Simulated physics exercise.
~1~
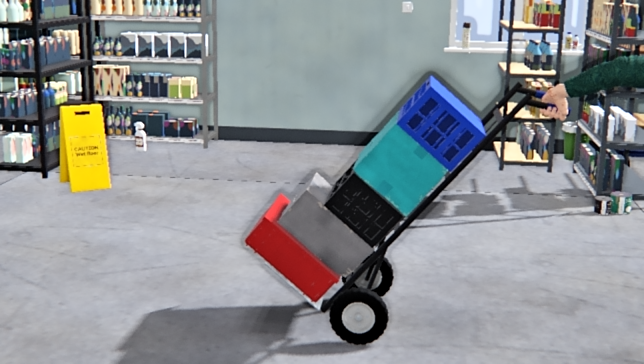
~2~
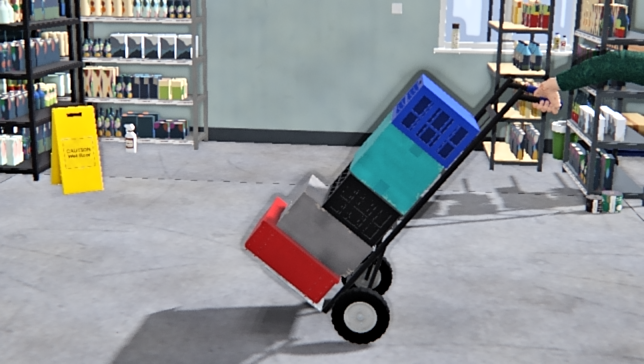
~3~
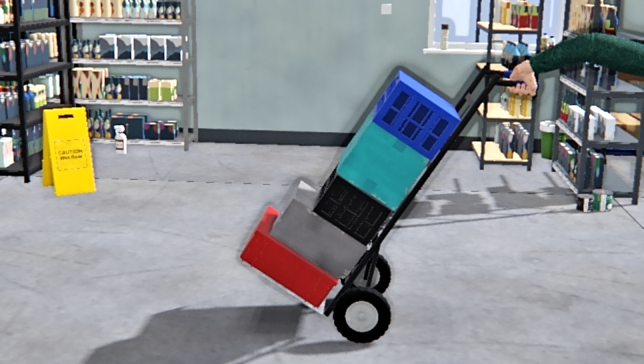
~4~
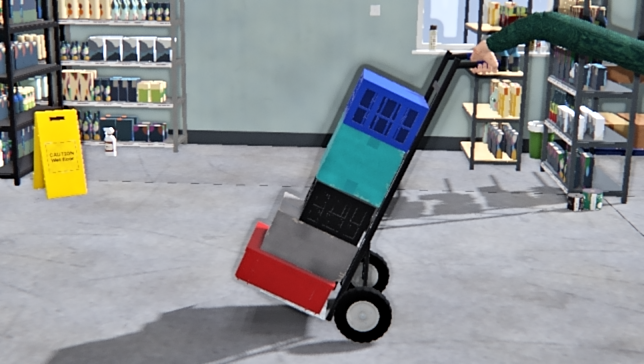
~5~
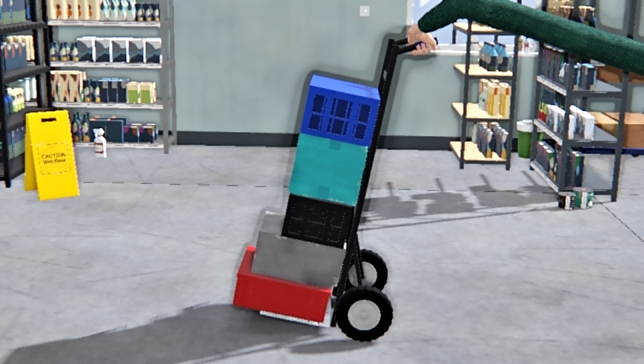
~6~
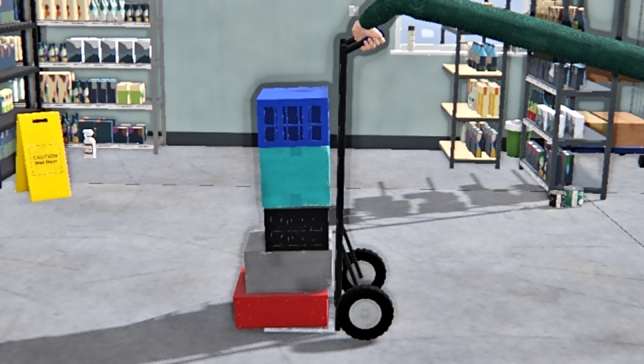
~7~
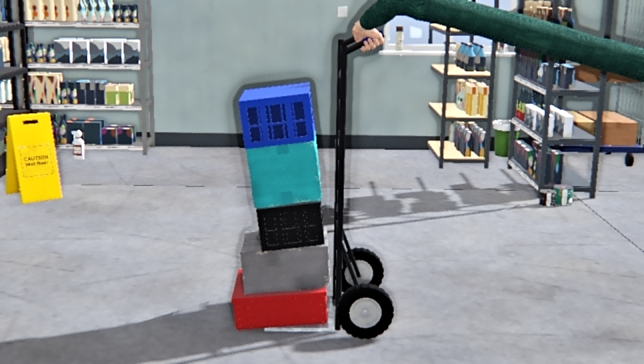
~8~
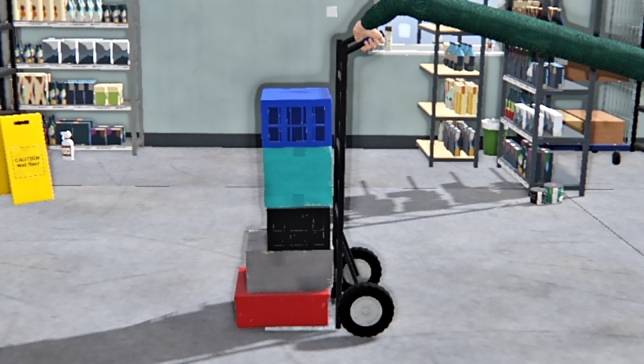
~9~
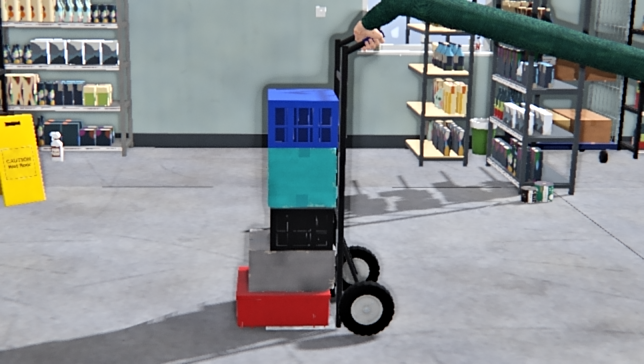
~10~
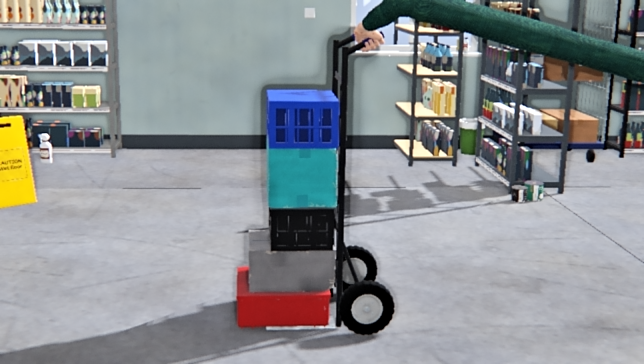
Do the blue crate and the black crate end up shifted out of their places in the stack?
No, the blue crate and the black crate both rock as the truck comes upright but settle back into their places in the stack.
